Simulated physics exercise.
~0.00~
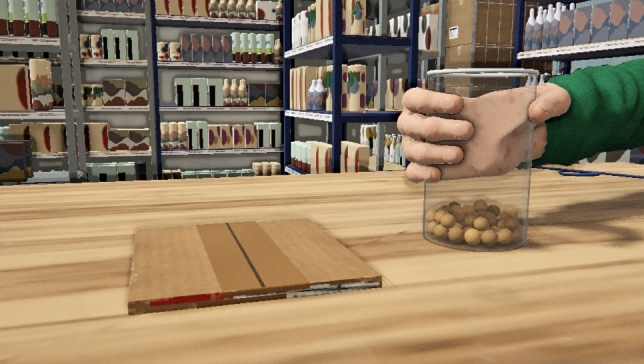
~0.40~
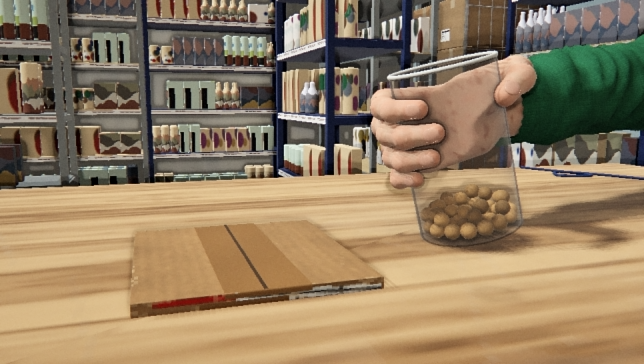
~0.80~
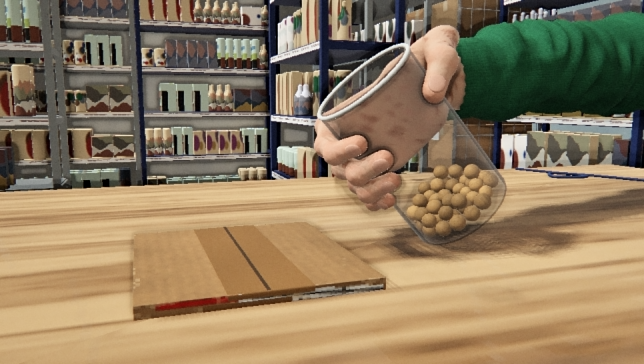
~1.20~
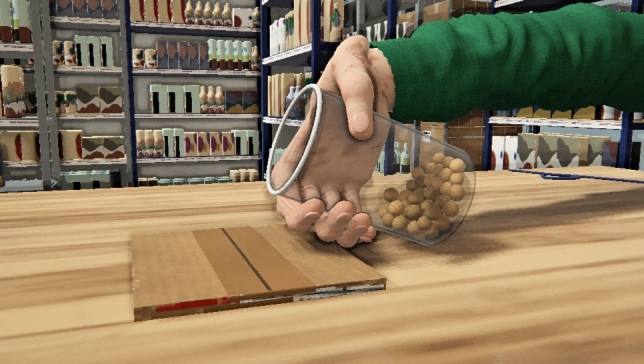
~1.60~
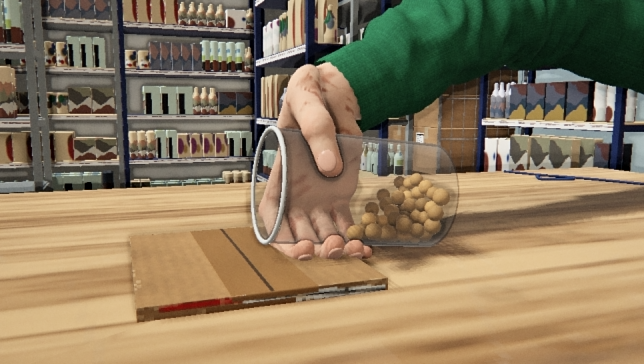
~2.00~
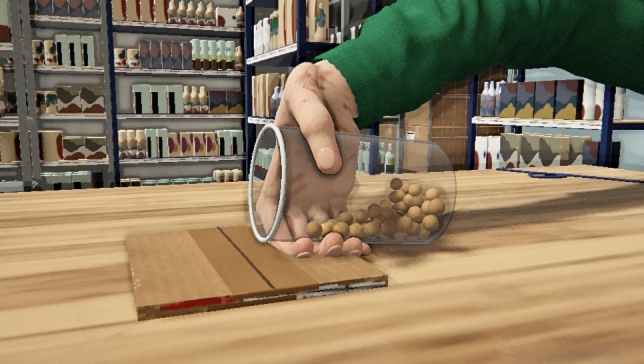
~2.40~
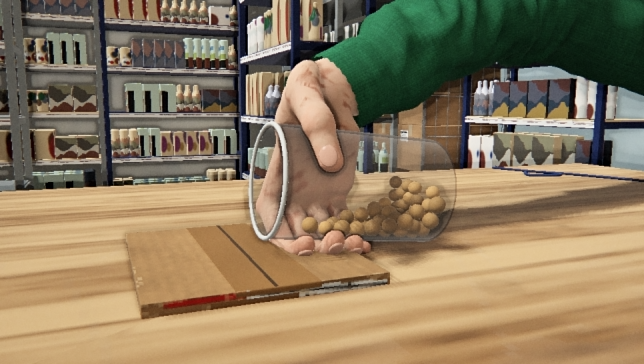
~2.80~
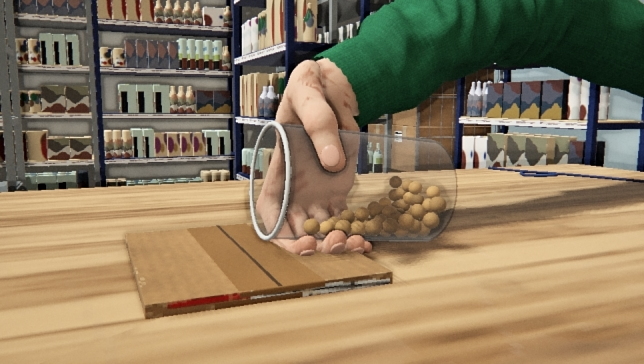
Hand in green sleeve tipping a clear glass of small tan balls leftward onto its side over a flat cardboard box, spilling none.
